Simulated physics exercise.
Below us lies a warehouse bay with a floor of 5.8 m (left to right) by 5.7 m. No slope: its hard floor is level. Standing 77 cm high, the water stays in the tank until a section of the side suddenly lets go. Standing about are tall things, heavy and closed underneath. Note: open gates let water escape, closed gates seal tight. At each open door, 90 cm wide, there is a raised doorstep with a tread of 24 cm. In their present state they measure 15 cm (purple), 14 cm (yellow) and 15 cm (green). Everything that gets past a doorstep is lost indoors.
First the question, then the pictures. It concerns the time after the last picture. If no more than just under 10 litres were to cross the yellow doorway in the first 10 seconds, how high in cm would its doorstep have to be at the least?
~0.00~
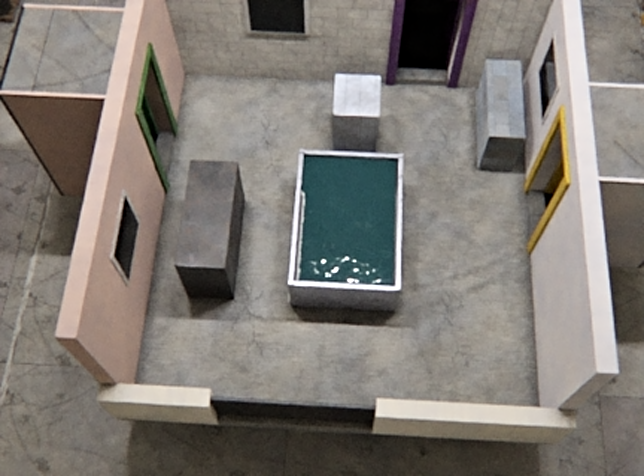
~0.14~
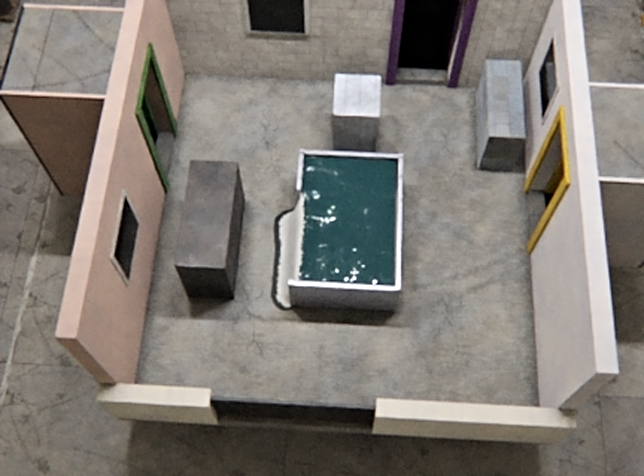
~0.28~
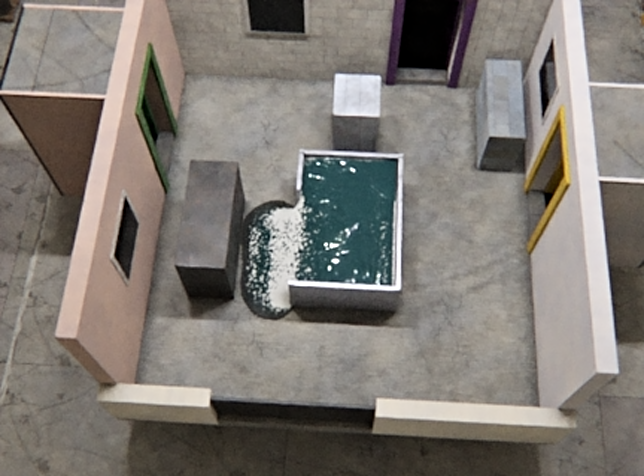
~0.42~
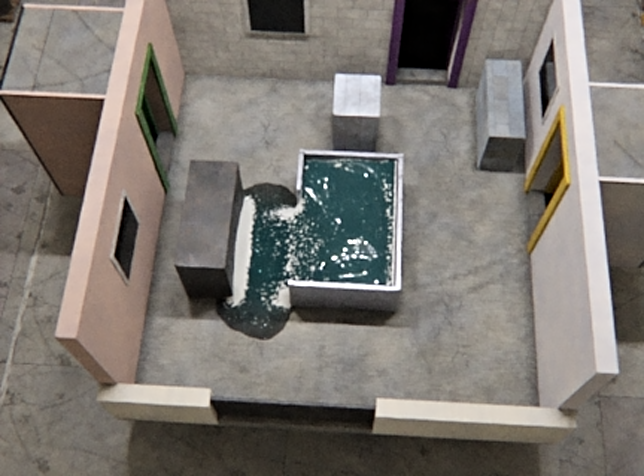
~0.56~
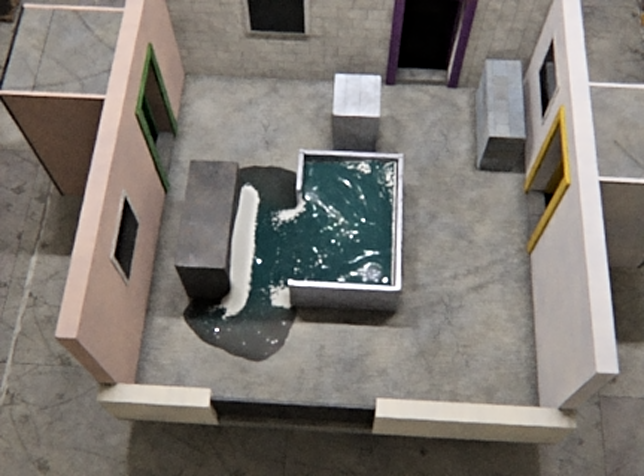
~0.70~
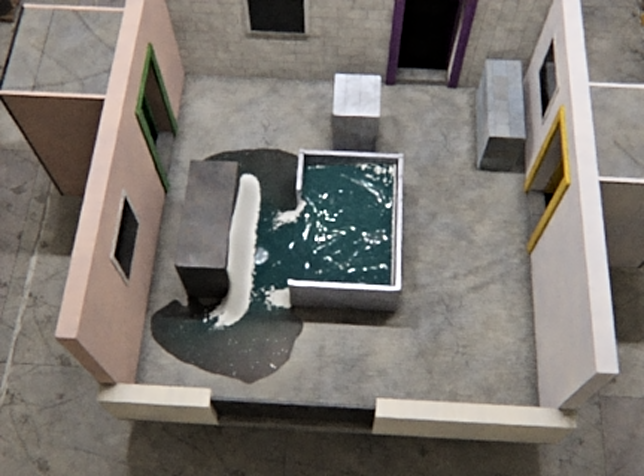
It would need to be about 8 cm high.
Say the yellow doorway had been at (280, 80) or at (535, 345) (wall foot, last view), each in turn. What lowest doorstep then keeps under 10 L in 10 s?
First place around 19 cm, second around 7.5 cm.
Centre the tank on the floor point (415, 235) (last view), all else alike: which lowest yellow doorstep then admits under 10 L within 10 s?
About 9.0 cm.
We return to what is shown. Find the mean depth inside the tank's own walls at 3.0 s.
On average, around 22 cm.
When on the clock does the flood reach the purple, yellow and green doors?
The purple door at 2.2 seconds, the yellow door at 4.5 seconds, the green door at 1.2 seconds.
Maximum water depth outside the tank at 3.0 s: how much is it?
Roughly 26 cm.
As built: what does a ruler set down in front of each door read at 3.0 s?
Before purple it's 4 cm, before yellow 0 cm, before green 4 cm.
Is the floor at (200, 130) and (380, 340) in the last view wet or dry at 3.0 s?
Spot one: Awash, spot two: Awash.
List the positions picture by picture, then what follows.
The tank at (348, 220) is whole and still, 77 cm deep; the yellow door at (544, 188) is dry, in the first frame.
The front is at (279, 228), 0.3 m from the gap at (298, 250); 0.4 m2 of floor is wet, 77 cm left at the back, in the second frame.
The gap is at (298, 251), the front 0.8 m out at (247, 236); the back of the tank holds 73 cm, in the third frame.
The gap is at (298, 252), the front 1.1 m out at (223, 311); the back of the tank holds 67 cm, in the fourth frame.
The gap is at (298, 252), the front 1.6 m out at (190, 317); the back of the tank holds 66 cm, in the fifth frame.
Water pours out at (298, 252) and has run 2.1 m, to (159, 335); about 7 cm deep outside, 61 cm at the back; 3.7 m in a straight line remain to the yellow door at (544, 188), in the sixth frame.
After 1.4 s water covers 35 % of the floor, deepest (50 cm) near (248, 265); it has not reached the yellow door.
After 3.0 s water covers 65 % of the floor, deepest (26 cm) near (133, 398); it has not reached the yellow door.
After 10.0 s water covers 100 % of the floor, deepest (16 cm) near (539, 421); 9 cm at the yellow door, 0 litres in over its 14 cm doorstep.
At the yellow door as built, the water arrived by 4.4 s and peaked near 14 cm at 8.8 s.
Run again over the same 10 s with other heights there, 16 litres in over 6.5 cm, 4 litres over 10 cm. The limit of 10 litres is kept from about 8 cm up.
